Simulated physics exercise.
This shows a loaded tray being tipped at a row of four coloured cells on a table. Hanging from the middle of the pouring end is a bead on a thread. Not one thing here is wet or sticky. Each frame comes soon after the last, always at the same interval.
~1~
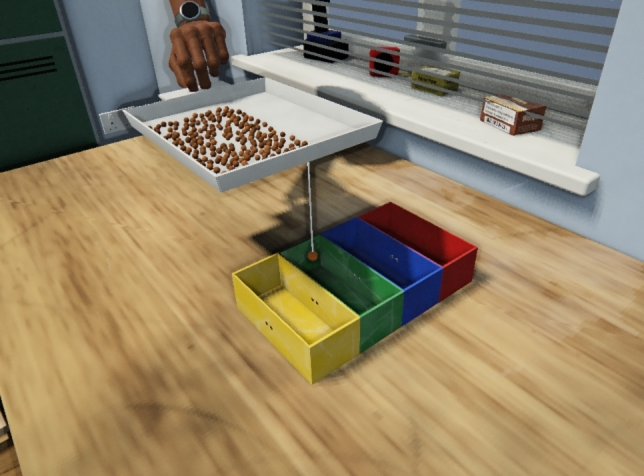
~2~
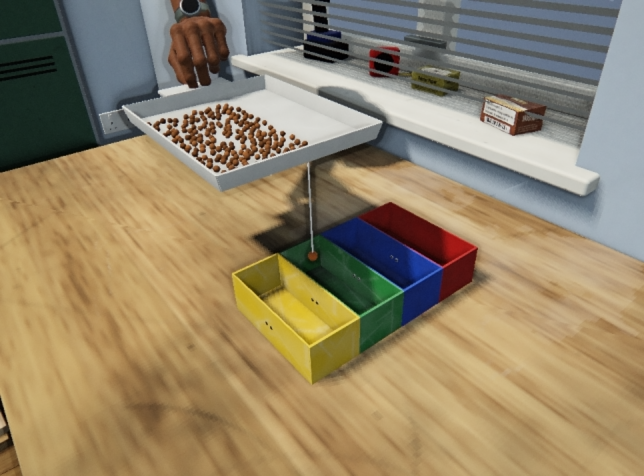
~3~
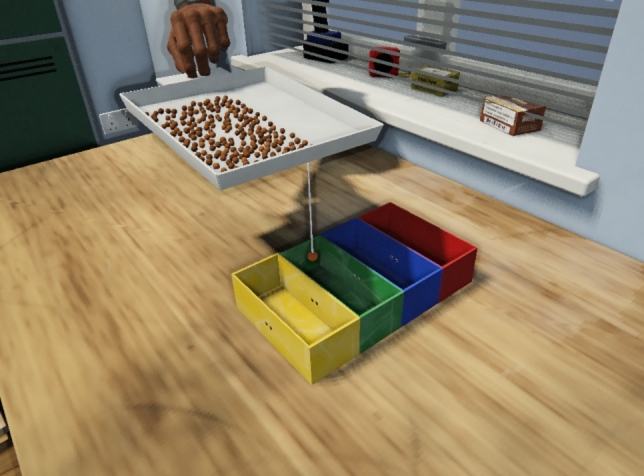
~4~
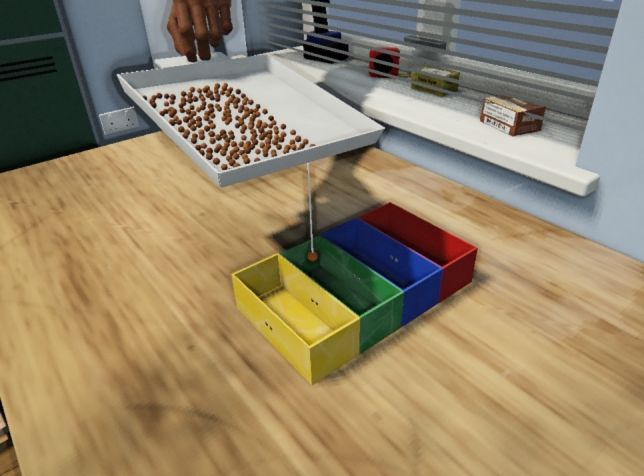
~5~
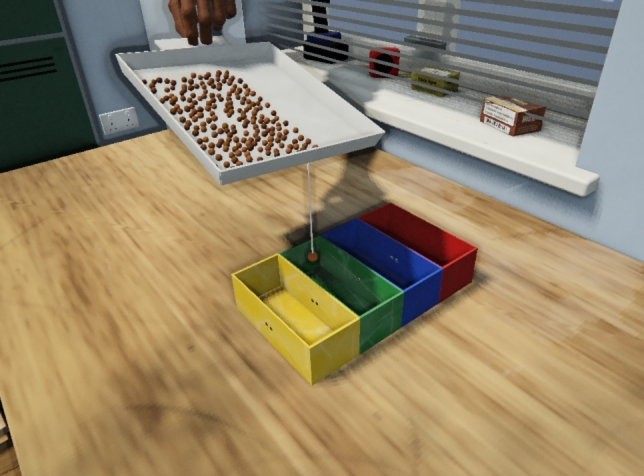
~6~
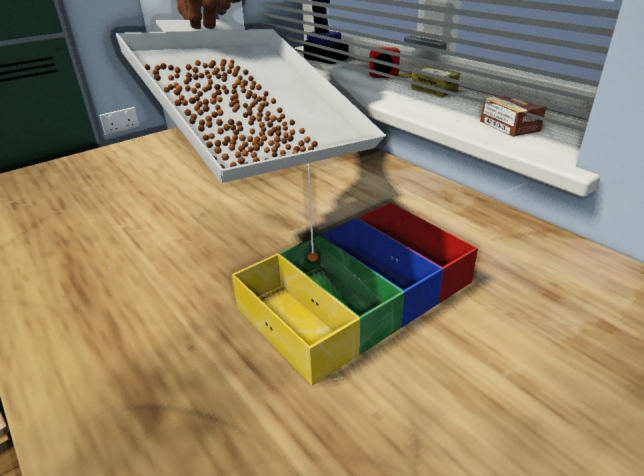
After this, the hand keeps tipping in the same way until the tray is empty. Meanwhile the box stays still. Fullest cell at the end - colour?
Blue.
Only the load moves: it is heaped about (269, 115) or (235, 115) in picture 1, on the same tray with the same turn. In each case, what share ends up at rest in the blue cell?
You'd get near 80 percent first and near 80 percent next.
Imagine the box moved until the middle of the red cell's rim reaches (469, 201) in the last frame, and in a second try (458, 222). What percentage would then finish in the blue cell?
You'd end up with around 0 per cent and then around 10 per cent.
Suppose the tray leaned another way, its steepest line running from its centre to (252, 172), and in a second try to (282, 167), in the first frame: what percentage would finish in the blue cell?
0 %, give or take, and then 0 %.
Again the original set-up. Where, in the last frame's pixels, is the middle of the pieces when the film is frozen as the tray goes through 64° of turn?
Roughly at (333, 153).
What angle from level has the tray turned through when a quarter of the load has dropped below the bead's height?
That happens at close to 90 degrees.
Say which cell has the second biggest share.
Number two is the green one.
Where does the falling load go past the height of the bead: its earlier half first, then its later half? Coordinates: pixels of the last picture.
The first part passes (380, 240); everything after passes (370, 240).
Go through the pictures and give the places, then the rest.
The first picture shows corners of the pouring end (218, 173) and (376, 121), level; middle of the load (228, 138), cereal balls; bead on its thread (313, 256); yellow cell (335, 347); green cell (381, 318); blue cell (422, 293); red cell (458, 271).
The second picture shows corners of the pouring end (218, 172) and (377, 121), level; middle of the load (228, 136).
The third picture shows corners of the pouring end (219, 171) and (377, 124), tipped barely, lowest at the right corner; middle of the load (227, 131).
The fourth picture shows corners of the pouring end (220, 169) and (378, 127), tipped a little, lowest at the right corner; middle of the load (227, 123).
The fifth picture shows corners of the pouring end (222, 167) and (379, 130), tipped clearly, lowest at the right corner; middle of the load (229, 115).
The sixth picture shows corners of the pouring end (224, 166) and (380, 133), tipped clearly, lowest at the right corner; middle of the load (235, 110), every one on the move; yellow cell (335, 348); green cell (381, 319); blue cell (422, 294); red cell (458, 272).
Just after the last frame, tray tipped steeply; the larger part on the tray; just a few in the red cell; just a few in the blue cell; about a tenth falling or outside the box.
A moment on, tray tipped past a quarter turn; roughly a quarter on the tray; roughly a quarter in the blue cell; about a tenth in the green cell; about a tenth in the red cell; just a few in the yellow cell; roughly a quarter falling or outside the box.
Further on, tray tipped past a quarter turn; roughly two thirds in the blue cell; roughly a quarter in the green cell; about a tenth in the red cell; just a few in the yellow cell; just a few falling or outside the box.
When it is over, tray tipped past a quarter turn; roughly two thirds in the blue cell; roughly a quarter in the green cell; about a tenth in the red cell; just a few in the yellow cell; just a few outside the box.
